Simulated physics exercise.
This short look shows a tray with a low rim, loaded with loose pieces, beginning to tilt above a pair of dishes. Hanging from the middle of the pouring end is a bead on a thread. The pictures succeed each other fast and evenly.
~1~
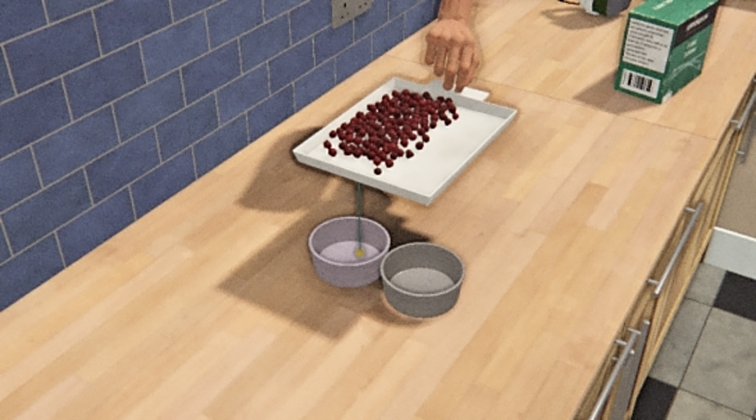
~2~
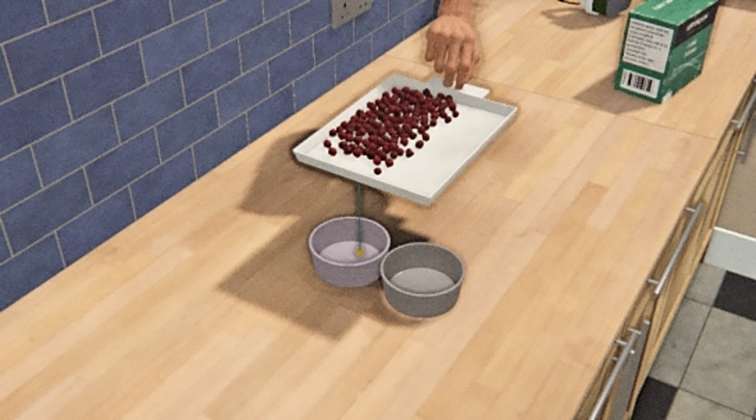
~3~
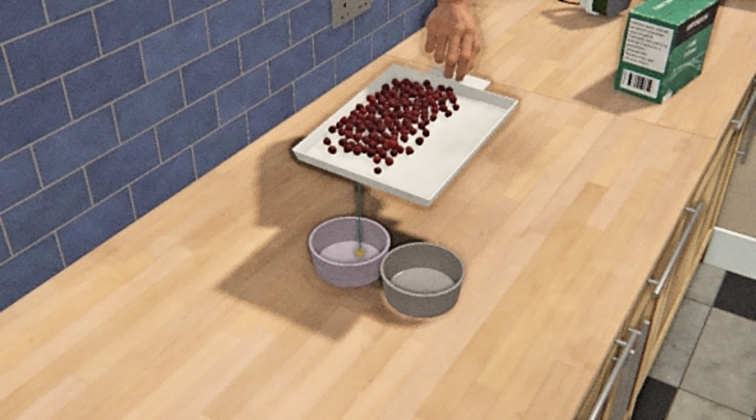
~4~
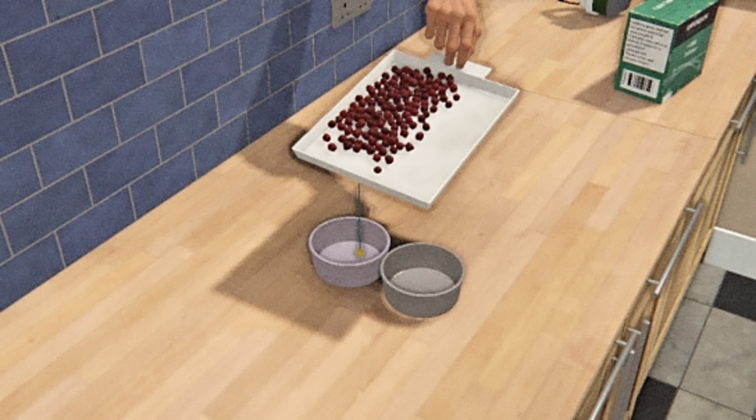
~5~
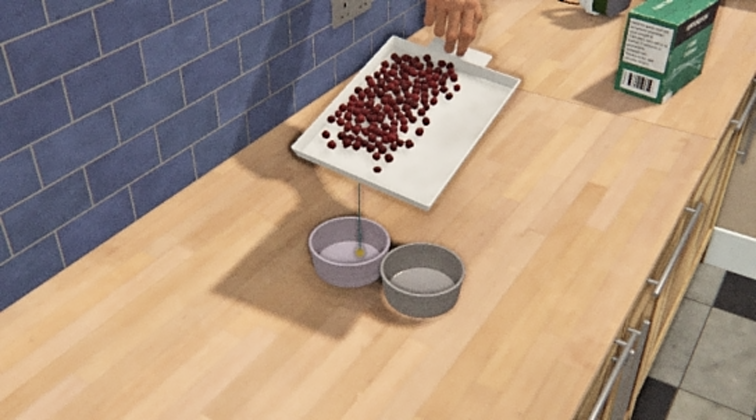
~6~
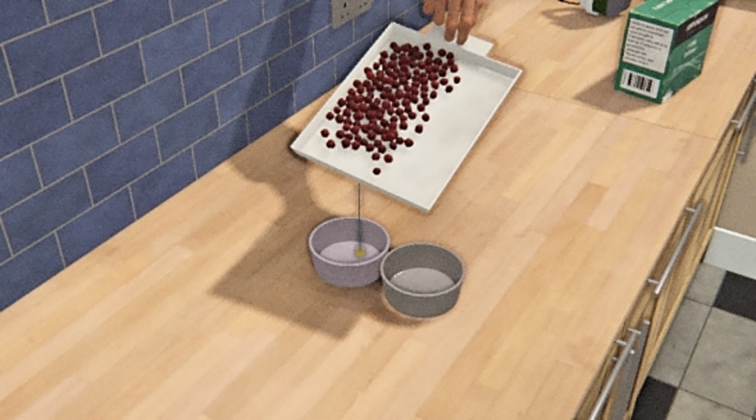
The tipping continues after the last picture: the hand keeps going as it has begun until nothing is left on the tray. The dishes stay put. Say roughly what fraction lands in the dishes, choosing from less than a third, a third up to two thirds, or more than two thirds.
Counting both dishes, they collect short of a third of the pieces.
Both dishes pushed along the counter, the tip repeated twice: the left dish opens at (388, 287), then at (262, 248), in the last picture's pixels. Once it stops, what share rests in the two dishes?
About 70 per cent, then about 20 per cent.
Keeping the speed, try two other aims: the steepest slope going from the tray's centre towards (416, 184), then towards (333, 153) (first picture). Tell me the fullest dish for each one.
So the first heading gives the rightward dish, the second gives the leftward dish.
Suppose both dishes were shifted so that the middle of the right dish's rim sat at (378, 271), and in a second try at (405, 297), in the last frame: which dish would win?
The one on the right side first, then the one on the right side.
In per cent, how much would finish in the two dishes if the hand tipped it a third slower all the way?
I'd say 20 percent or thereabouts.
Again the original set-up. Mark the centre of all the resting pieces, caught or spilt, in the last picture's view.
Near pixel (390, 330).
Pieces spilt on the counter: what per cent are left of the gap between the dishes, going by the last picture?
About 60 percent of the spill.
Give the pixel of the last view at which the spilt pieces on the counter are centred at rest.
Their middle ends up at roughly (379, 340).
Soon after the last picture, tray tipped steeply; most on the tray; a stray few outside both; a small part in the air.
A little later, tray tipped past a quarter turn; about a quarter on the tray; a small part in the right dish; about a third outside both; about a third in the air.
Later still, tray tipped past a quarter turn; about a quarter in the right dish; most outside both.
At rest, tray tipped past a quarter turn; about a quarter in the right dish; none in the left dish; most outside both.
